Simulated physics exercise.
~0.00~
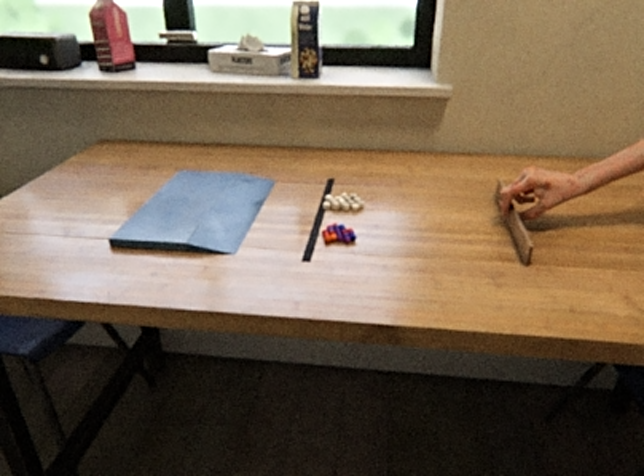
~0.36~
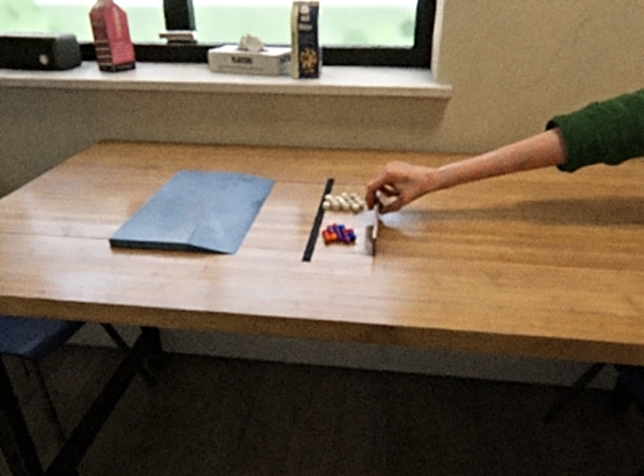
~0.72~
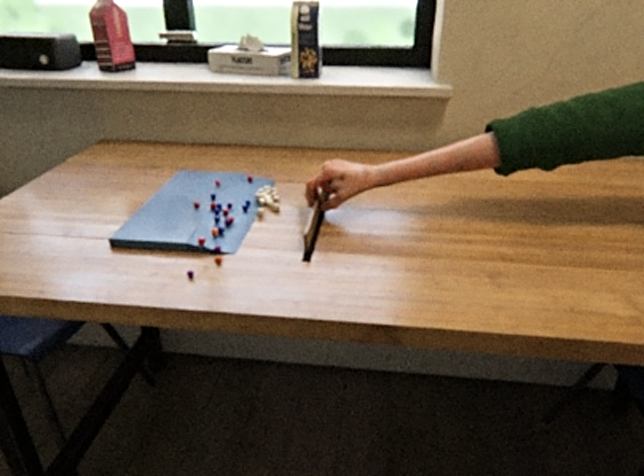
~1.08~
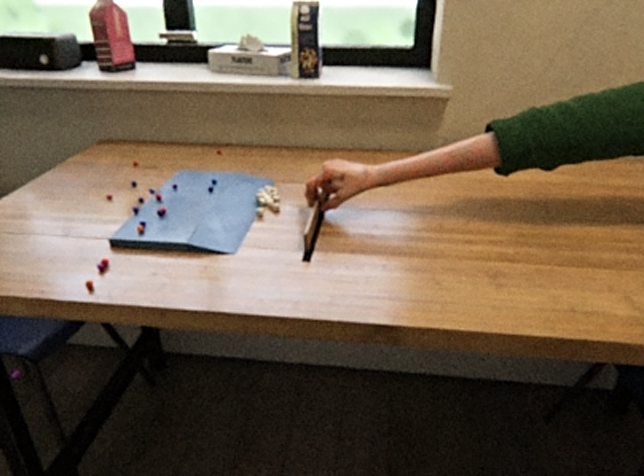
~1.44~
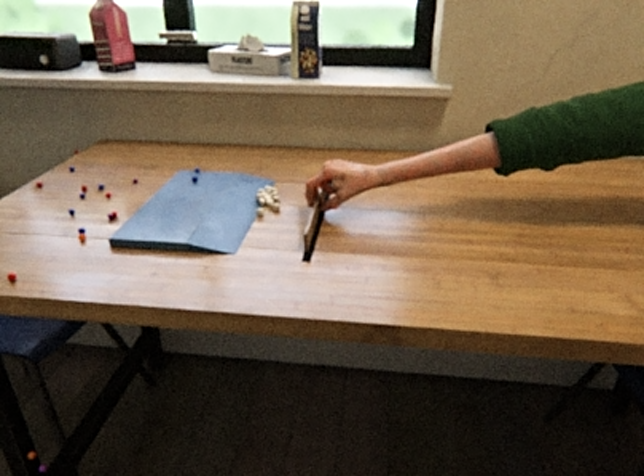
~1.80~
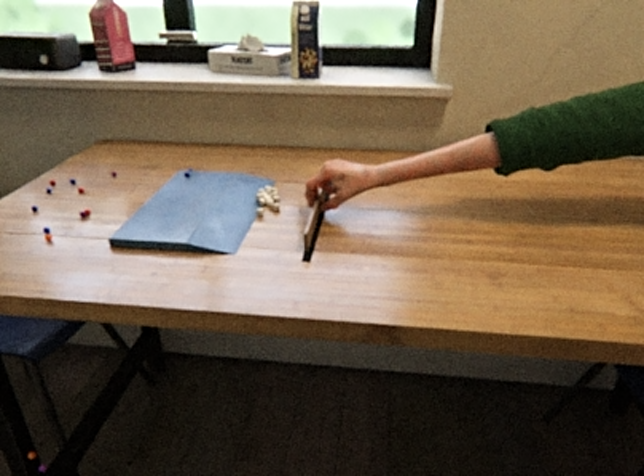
A hand slid an upright strip of wood left across the table and stopped at the black tape, sending red and blue beads scattering over the blue ramp to the far left, while the white pieces bunched up at its near edge.
